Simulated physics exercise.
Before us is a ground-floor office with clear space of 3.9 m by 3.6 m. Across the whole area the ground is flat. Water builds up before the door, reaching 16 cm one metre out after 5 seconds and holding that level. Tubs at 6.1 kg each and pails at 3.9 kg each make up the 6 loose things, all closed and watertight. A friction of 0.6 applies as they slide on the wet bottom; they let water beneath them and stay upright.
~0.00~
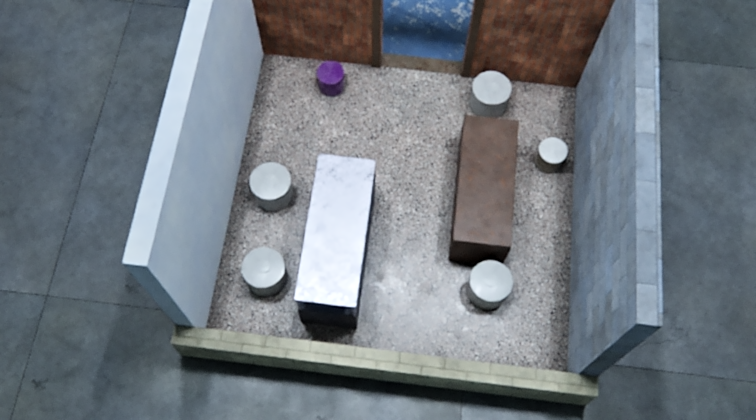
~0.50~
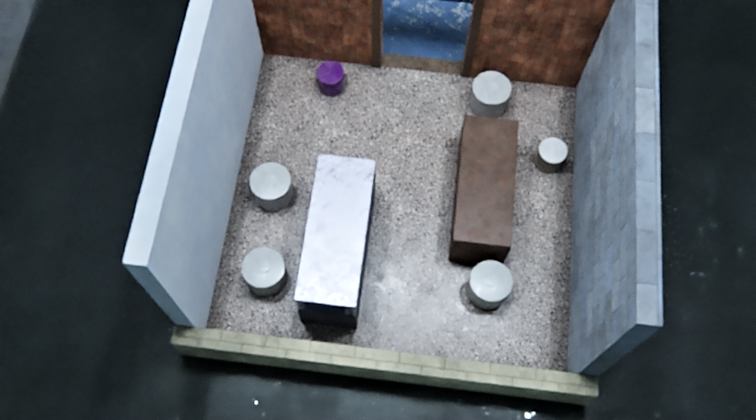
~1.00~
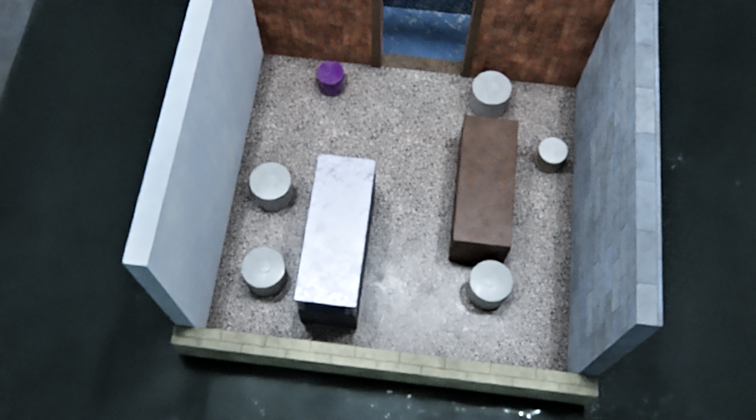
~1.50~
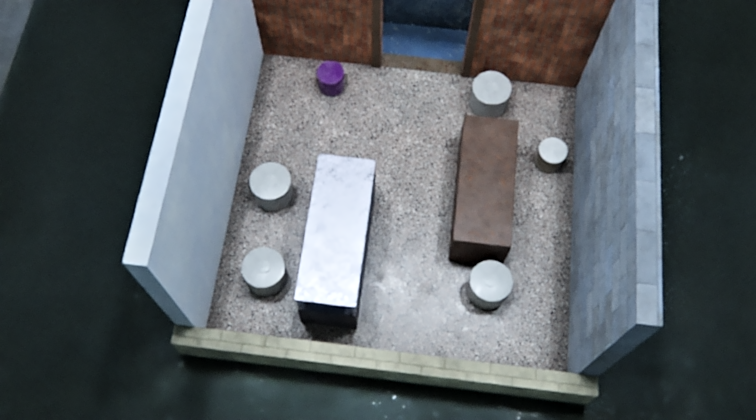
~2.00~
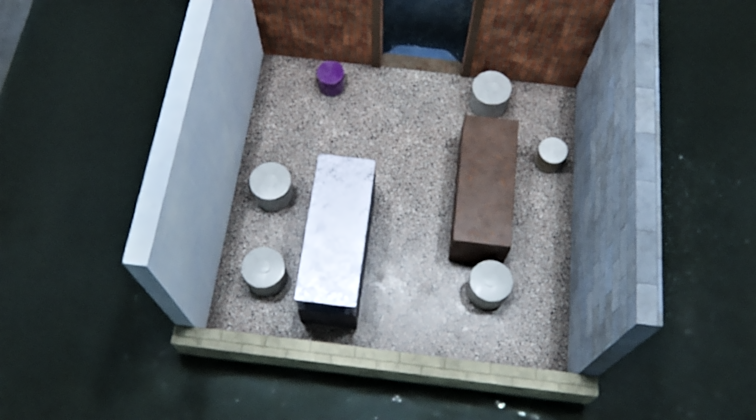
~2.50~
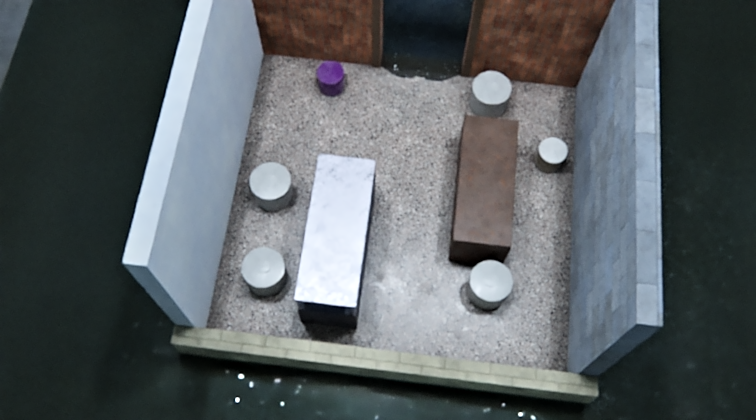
Dark water spreads over the grey ground around a small open-topped room, glinting in places, while the blue patch beyond the doorway shrinks and darkens until a ragged wet edge shows at the threshold. Inside, the purple pail, pale round containers and two long blocks all stay still.
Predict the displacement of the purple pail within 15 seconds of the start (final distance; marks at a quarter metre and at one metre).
Observation: Purple pail displaced modestly.
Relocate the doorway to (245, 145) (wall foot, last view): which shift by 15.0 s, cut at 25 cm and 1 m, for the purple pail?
Outcome - purple pail: Well off.
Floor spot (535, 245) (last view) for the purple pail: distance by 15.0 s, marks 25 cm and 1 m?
Well, it gets shoved far.
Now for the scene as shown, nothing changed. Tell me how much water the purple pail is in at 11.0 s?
About 3 cm.
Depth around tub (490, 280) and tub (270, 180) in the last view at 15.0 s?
Close to 6 and 7 centimetres.
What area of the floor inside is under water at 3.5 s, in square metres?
Wet area: Approx. 1.0 m2.
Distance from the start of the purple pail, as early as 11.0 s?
Displacement by then near 0 cm.
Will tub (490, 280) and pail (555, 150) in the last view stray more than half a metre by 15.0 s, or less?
First smaller, then greater.
After 3.5 s the purple pail is near (330, 72), 0.0 m from its start, aground; 0 afloat.
After 6.8 s the purple pail is near (330, 72), 0.0 m from its start, aground; 0 afloat.
After 11.0 s the purple pail is near (330, 72), 0.0 m from its start, aground; 4 afloat.
After 15.0 s the purple pail is near (353, 98), 0.4 m from its start, afloat; 6 afloat.
